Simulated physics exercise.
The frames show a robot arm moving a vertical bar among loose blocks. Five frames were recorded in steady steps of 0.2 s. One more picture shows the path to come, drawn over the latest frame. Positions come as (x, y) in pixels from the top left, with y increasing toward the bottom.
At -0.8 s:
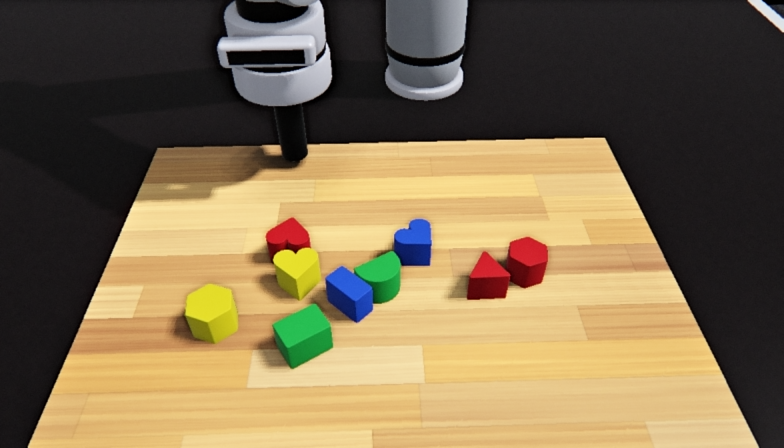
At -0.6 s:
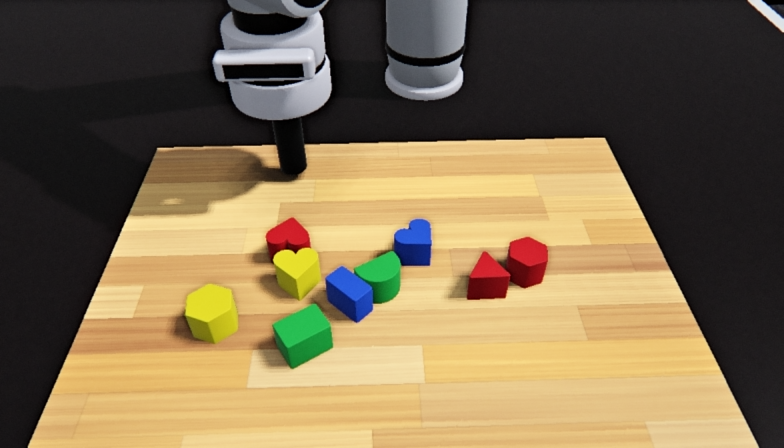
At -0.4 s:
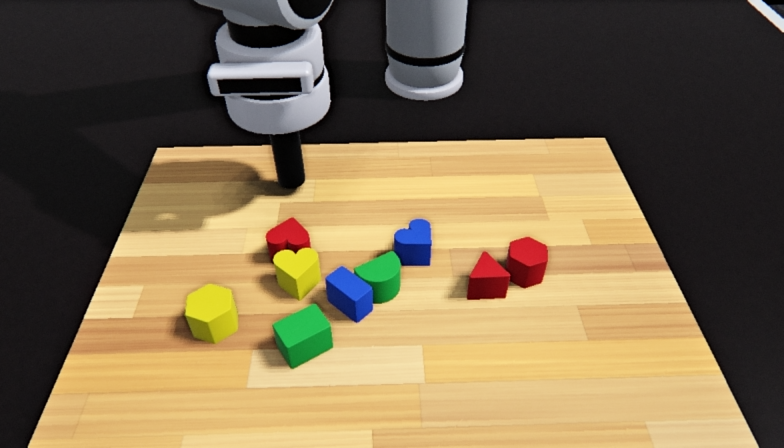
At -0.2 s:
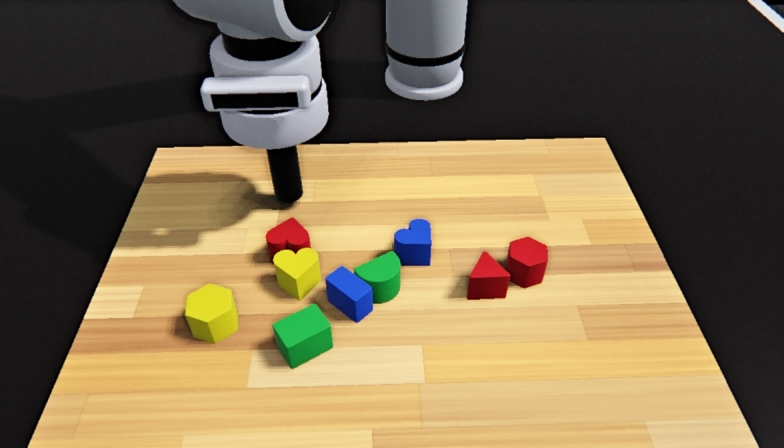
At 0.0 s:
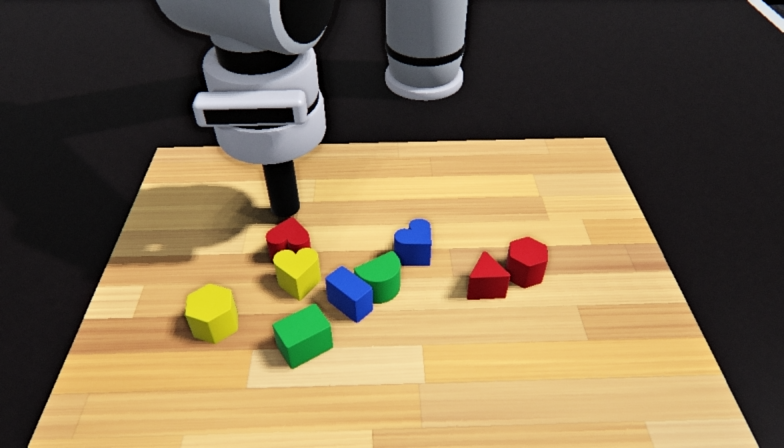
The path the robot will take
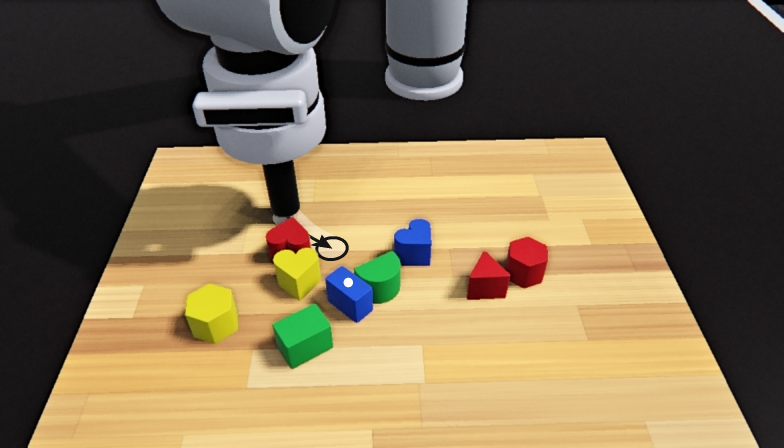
On a wooden board, a robot arm moving its black vertical bar slowly toward the red heart while coloured blocks stay still.
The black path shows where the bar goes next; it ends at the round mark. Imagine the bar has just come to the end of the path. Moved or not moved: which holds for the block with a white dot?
That block stands still.
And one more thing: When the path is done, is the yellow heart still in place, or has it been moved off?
Gets moved.
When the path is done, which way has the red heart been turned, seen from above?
It turns round clockwise.
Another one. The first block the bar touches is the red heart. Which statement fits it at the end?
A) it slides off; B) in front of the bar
Letter A.
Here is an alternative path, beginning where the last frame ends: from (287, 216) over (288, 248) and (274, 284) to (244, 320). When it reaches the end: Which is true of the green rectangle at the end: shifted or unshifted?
That block will leave its spot.
Drawn move, from (287, 216) over (299, 228) and (314, 239) to (332, 248); the dot is on the blue rectangle.
What follows on the original path. Halfway along, bar at (305, 226); red heart at (289, 237), turned 15° clockwise.
At the end, bar at (331, 240); red heart at (297, 242), turned 60° clockwise; yellow heart at (293, 270); blue rectangle still.
